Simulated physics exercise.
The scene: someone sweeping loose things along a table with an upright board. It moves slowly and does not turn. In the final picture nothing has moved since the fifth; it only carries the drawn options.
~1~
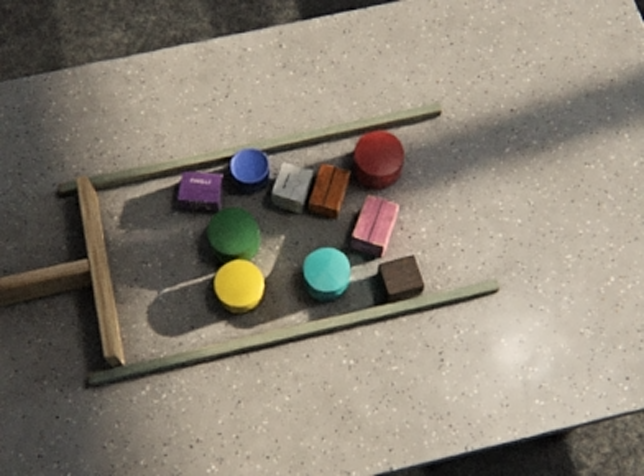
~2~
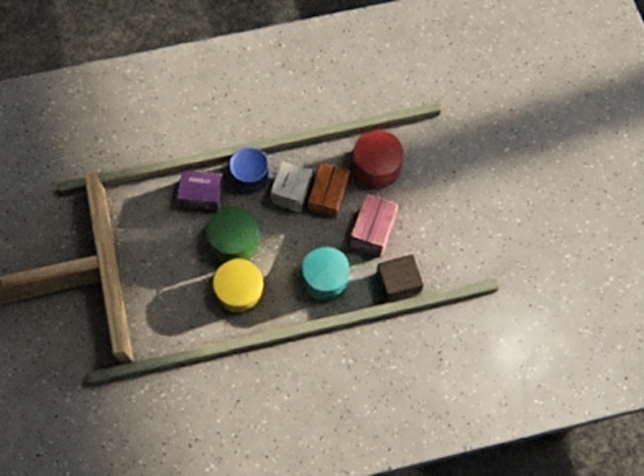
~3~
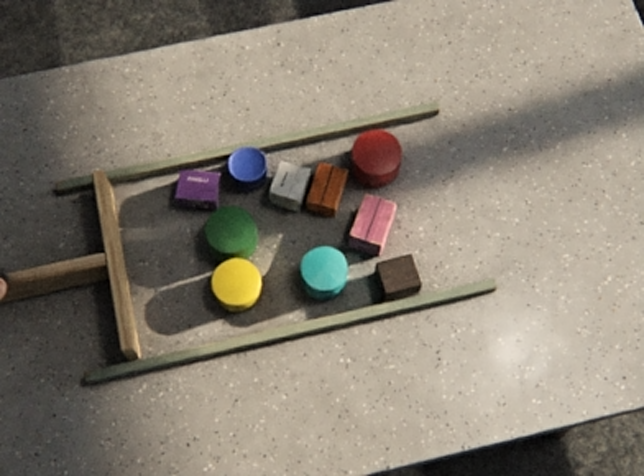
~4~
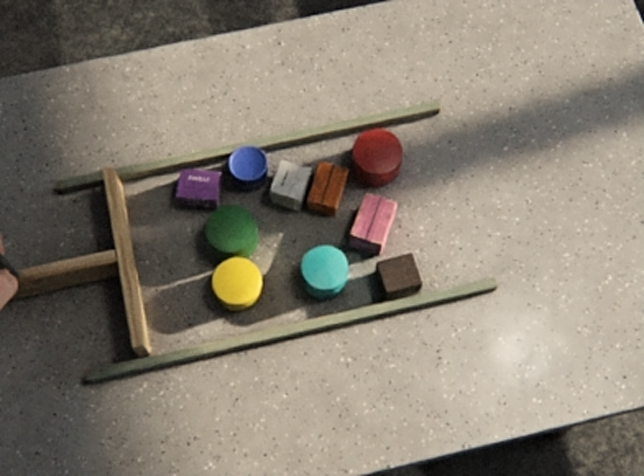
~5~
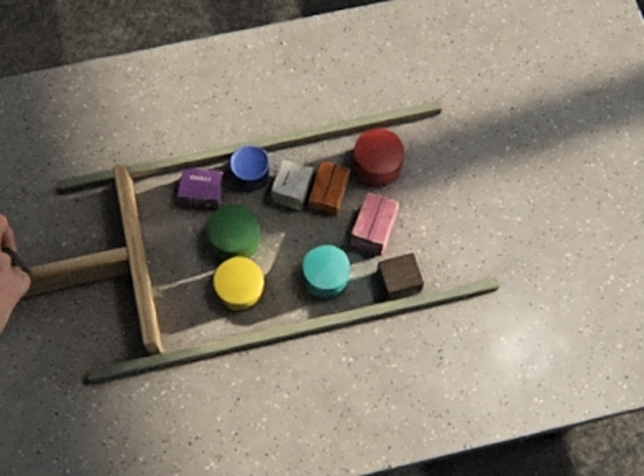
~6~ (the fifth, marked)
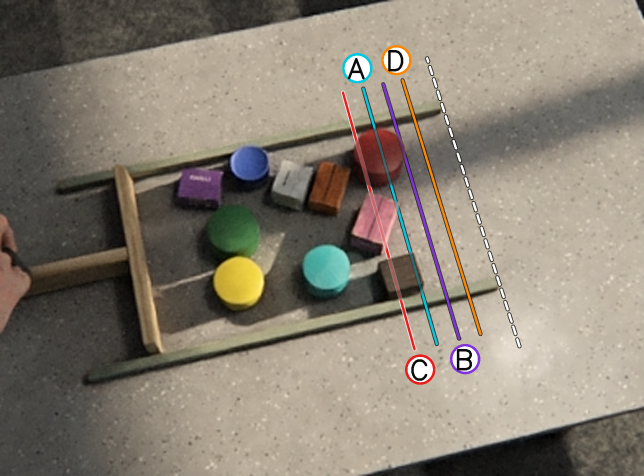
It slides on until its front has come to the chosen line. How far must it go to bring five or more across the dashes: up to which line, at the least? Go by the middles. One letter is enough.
B is the first line that does it.
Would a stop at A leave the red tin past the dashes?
Yes.
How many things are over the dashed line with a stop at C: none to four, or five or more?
In all, one.
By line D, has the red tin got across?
Yes.
On the copy, A at (398, 209); B at (419, 205); C at (377, 214); D at (439, 200); the dashed line at (470, 194).
On B. First, board (238, 228); red tin (379, 158); black block (400, 277); none across.
Then, board (340, 206); red tin (431, 143); black block (460, 267); none across.
Finally, board (418, 189); red tin (502, 119); pink box (499, 218); six across.
By contrast, A gets only one across; C gets only one across; D gets six across, but is farther than needed.
